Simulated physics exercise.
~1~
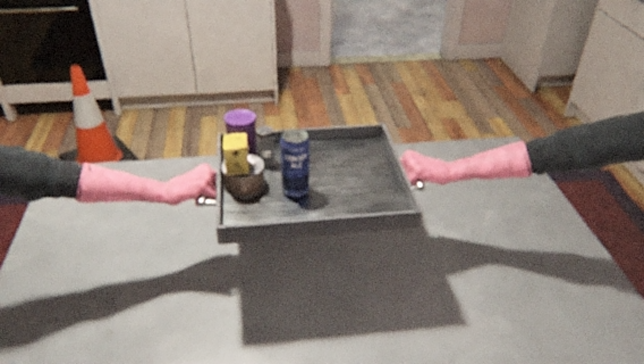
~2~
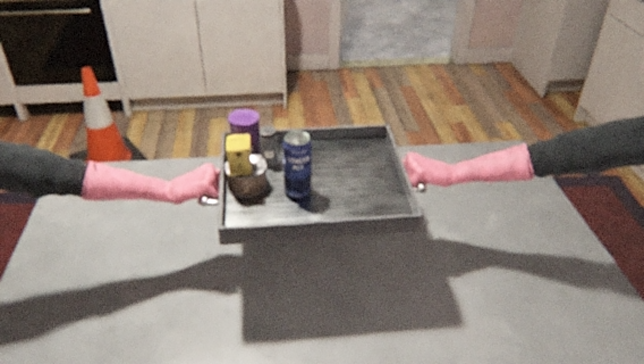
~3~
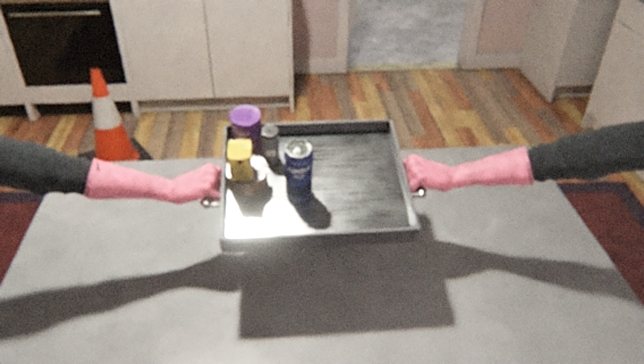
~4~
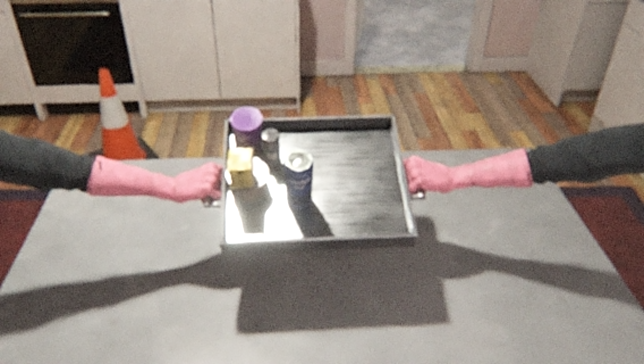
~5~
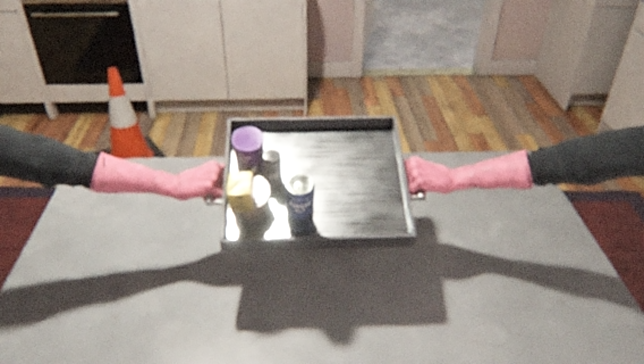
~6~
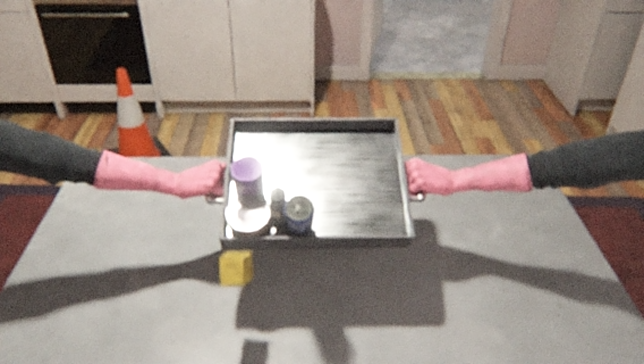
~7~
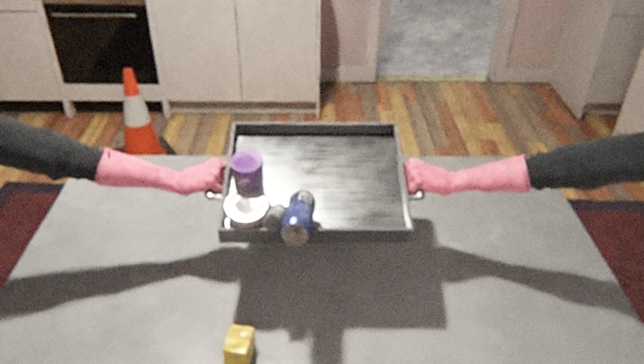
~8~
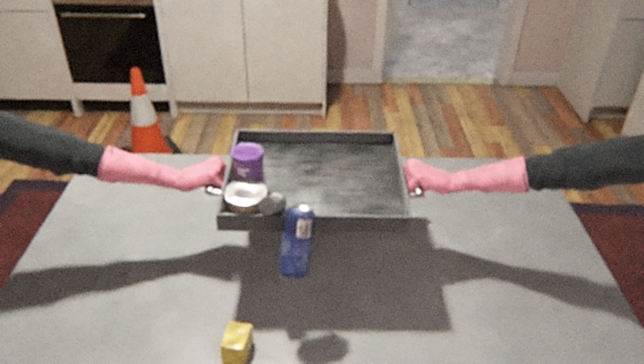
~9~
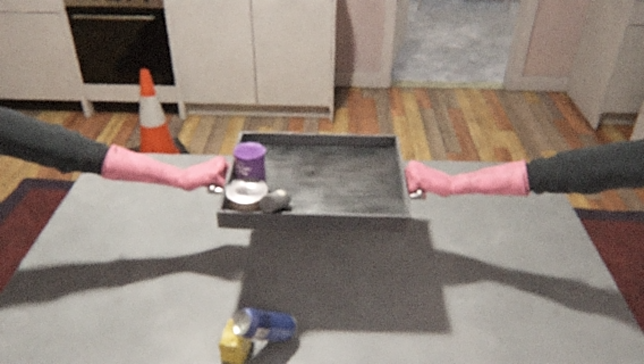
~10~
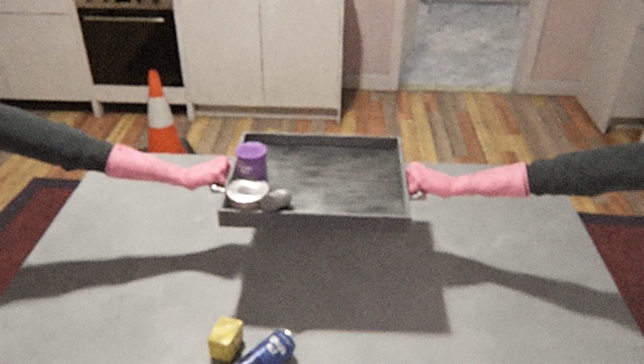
In a kitchen, two pink-gloved hands tip a grey tray of small items toward the viewer above a table, and the items slide to the near edge. A yellow carton drops off, then a blue can topples over the rim, before the tray levels with the rest aboard.
